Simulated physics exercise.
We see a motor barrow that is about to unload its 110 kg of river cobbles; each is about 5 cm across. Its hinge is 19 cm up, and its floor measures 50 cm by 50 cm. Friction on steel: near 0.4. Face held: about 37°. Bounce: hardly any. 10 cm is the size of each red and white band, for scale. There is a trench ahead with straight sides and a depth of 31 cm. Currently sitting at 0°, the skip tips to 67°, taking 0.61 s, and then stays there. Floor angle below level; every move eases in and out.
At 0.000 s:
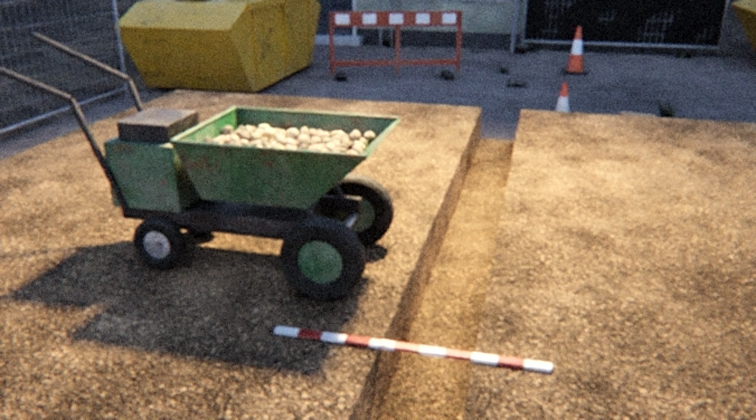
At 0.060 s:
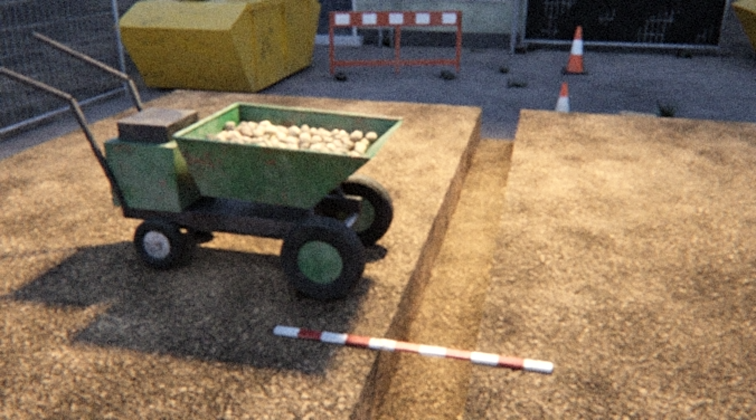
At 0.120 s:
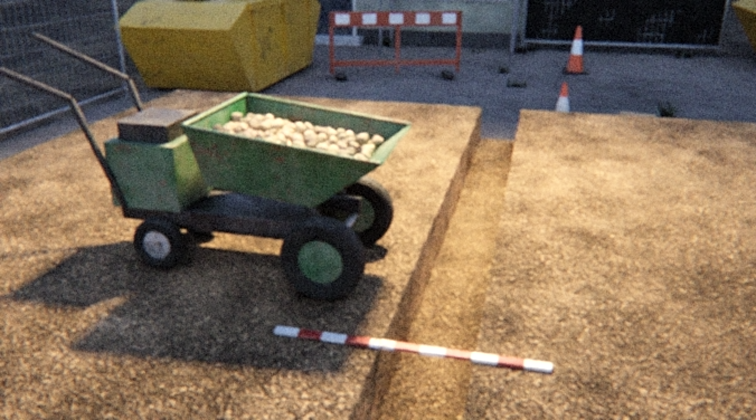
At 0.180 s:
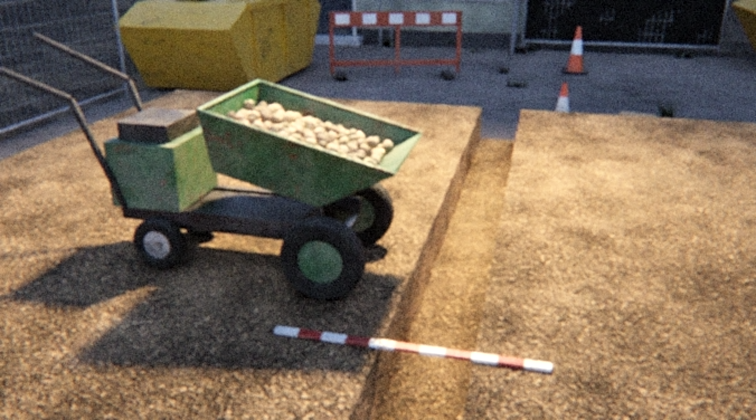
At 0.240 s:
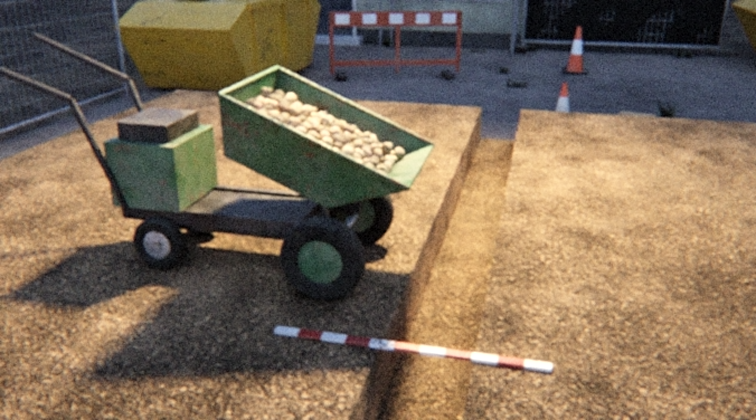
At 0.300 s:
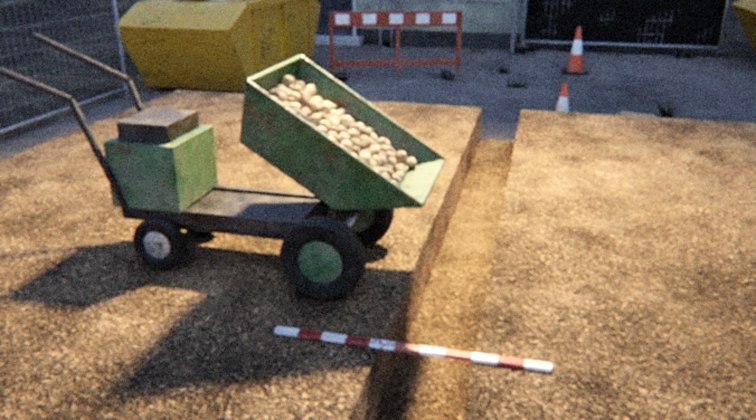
The green skip of a motor barrow tilts steadily toward the trench, carrying its pale cobbles.
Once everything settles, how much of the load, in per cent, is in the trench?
Once it settles, about 32 per cent of the load is there.
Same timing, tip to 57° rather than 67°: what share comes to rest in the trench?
It would be near 50 per cent.
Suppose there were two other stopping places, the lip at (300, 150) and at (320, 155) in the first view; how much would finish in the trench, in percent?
Roughly 95 percent for the first, and 80 percent for the second.
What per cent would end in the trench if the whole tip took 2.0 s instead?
It'd be some 55 per cent.
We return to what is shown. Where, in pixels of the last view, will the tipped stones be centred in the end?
Their middle lands near (531, 287).
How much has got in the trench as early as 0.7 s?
Roughly 10 percent of the load.
After 0.5 s the floor is at 57°; 100 % in the skip; the foremost stones are at (430, 212).
After 0.7 s the floor is at 67°; 78 % in the skip, 11 % in the trench, 10 % past the trench; the foremost stones are at (511, 283).
After 1.1 s the floor is at 67°; 13 % in the skip, 21 % in the trench, 66 % past the trench; the foremost stones are at (680, 307).
After 3.0 s the floor is at 67°; 0 % in the skip, 32 % in the trench, 68 % past the trench; the foremost stones are past the picture's edge.
